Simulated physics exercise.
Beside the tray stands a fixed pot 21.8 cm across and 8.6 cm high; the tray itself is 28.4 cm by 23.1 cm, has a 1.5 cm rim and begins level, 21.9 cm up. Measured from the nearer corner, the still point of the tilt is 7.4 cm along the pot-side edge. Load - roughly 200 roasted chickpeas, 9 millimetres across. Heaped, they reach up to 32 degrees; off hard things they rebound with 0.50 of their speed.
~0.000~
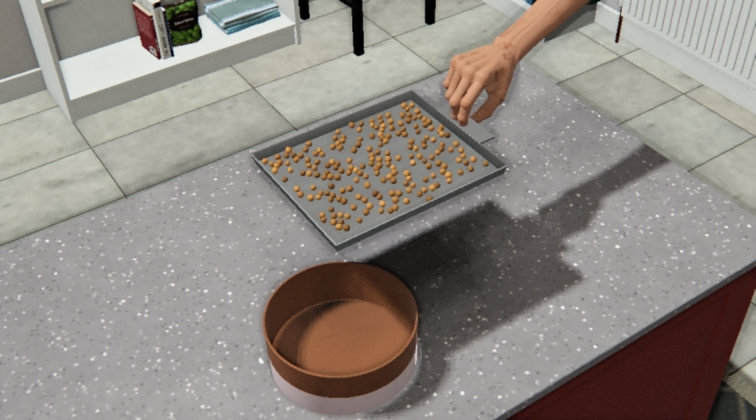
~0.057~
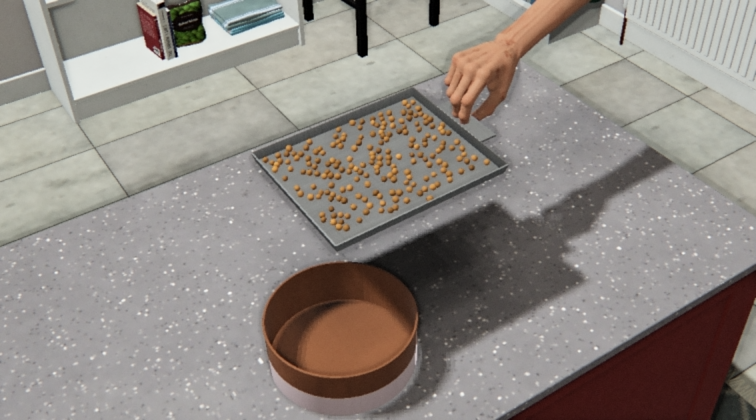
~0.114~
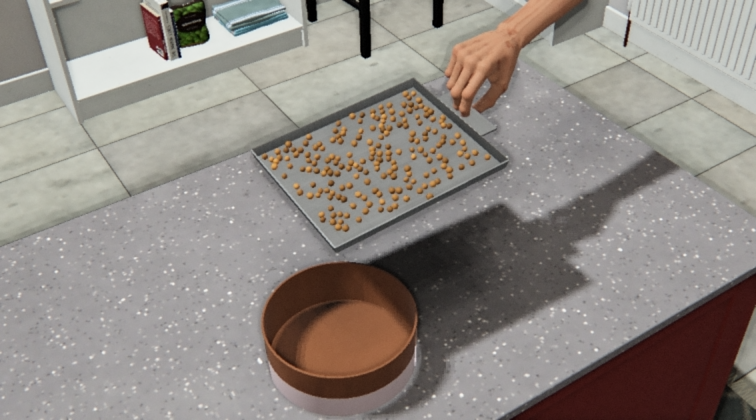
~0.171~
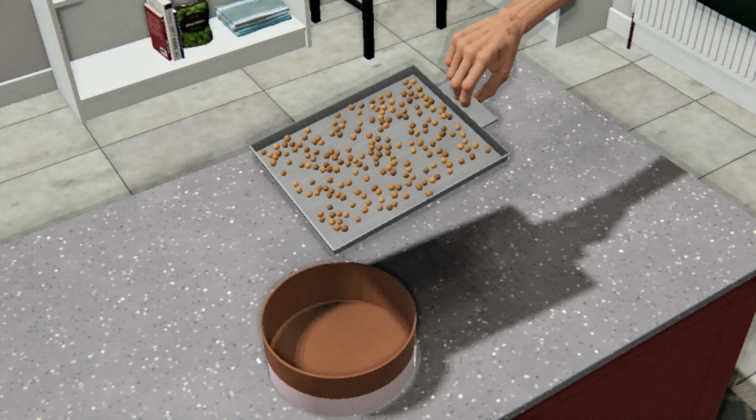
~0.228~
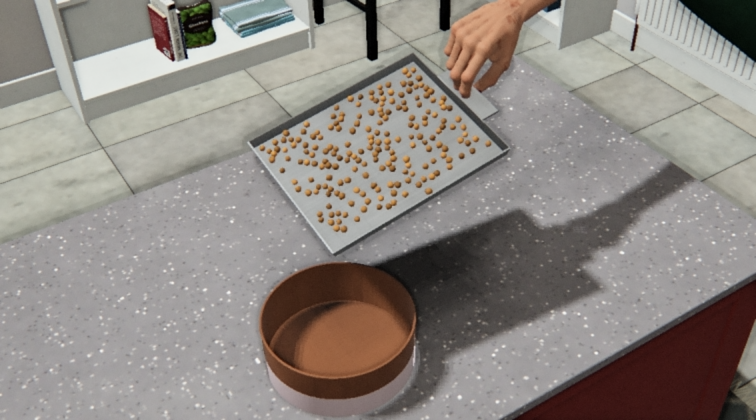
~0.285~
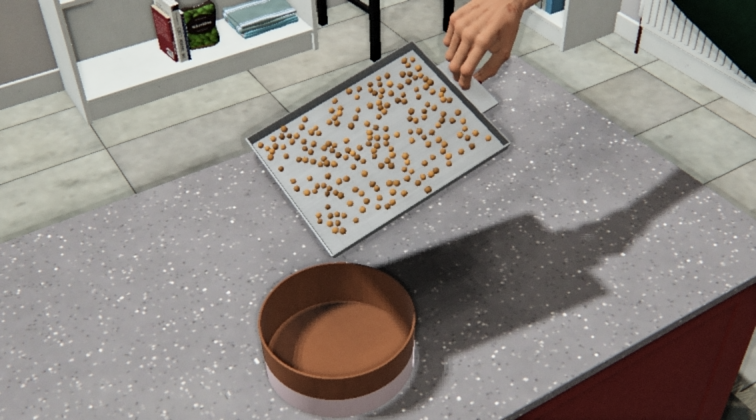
Metal tray of scattered roasted chickpeas tilting gradually, its far side rising by a hand, above a speckled counter and brown pot.
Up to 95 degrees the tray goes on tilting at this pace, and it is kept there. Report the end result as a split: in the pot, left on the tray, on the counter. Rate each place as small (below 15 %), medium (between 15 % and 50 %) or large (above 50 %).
Pot - large; left on the tray - small; counter - small.
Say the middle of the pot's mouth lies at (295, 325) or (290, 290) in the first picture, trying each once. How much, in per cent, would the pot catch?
In order, about 100 and about 60 per cent.
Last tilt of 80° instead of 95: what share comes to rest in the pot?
Around 45 in a hundred.
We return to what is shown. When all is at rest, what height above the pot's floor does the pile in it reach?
Some 2.0 cm up.
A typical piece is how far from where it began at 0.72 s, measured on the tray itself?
Roughly 12 cm.
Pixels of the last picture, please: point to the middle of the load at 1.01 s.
Look near (334, 251) in the last picture.
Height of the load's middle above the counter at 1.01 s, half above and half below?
I'd put it near 20 cm.
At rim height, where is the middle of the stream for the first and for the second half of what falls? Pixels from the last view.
At about (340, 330), then at (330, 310).
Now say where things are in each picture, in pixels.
Tray tilt 0 degrees, front corners at (337, 243) and (504, 165); middle of the pieces at (371, 164); pot at (340, 315), in the first frame.
Tray tilt 1 degrees, front corners at (336, 243) and (505, 164); middle of the pieces at (372, 163), in the second frame.
Tray tilt 5 degrees, front corners at (336, 245) and (506, 159), lowest corner left front; middle of the pieces at (372, 158), in the third frame.
Tray tilt 9 degrees, front corners at (335, 247) and (506, 153), lowest corner left front; middle of the pieces at (371, 153), in the fourth frame.
Tray tilt 14 degrees, front corners at (334, 250) and (507, 147), lowest corner left front; middle of the pieces at (370, 148), in the fifth frame.
Tray tilt 19 degrees, front corners at (333, 252) and (507, 142), lowest corner left front; middle of the pieces at (369, 144); pot at (337, 317). Its pace works out near 85 degrees a second, in the sixth frame.
After 0.72 s, tilt 56 degrees; the tray holds 100 %, the pot 0 %.
Then, at 1.01 s, tilt 80 degrees; the tray holds 65 %, the pot 35 %.
After 1.40 s, tilt 95 degrees; the tray holds 15 %, the pot 60 %.
By 2.5 s all is still; pot 95 %, tray 0 %, counter 5 %.
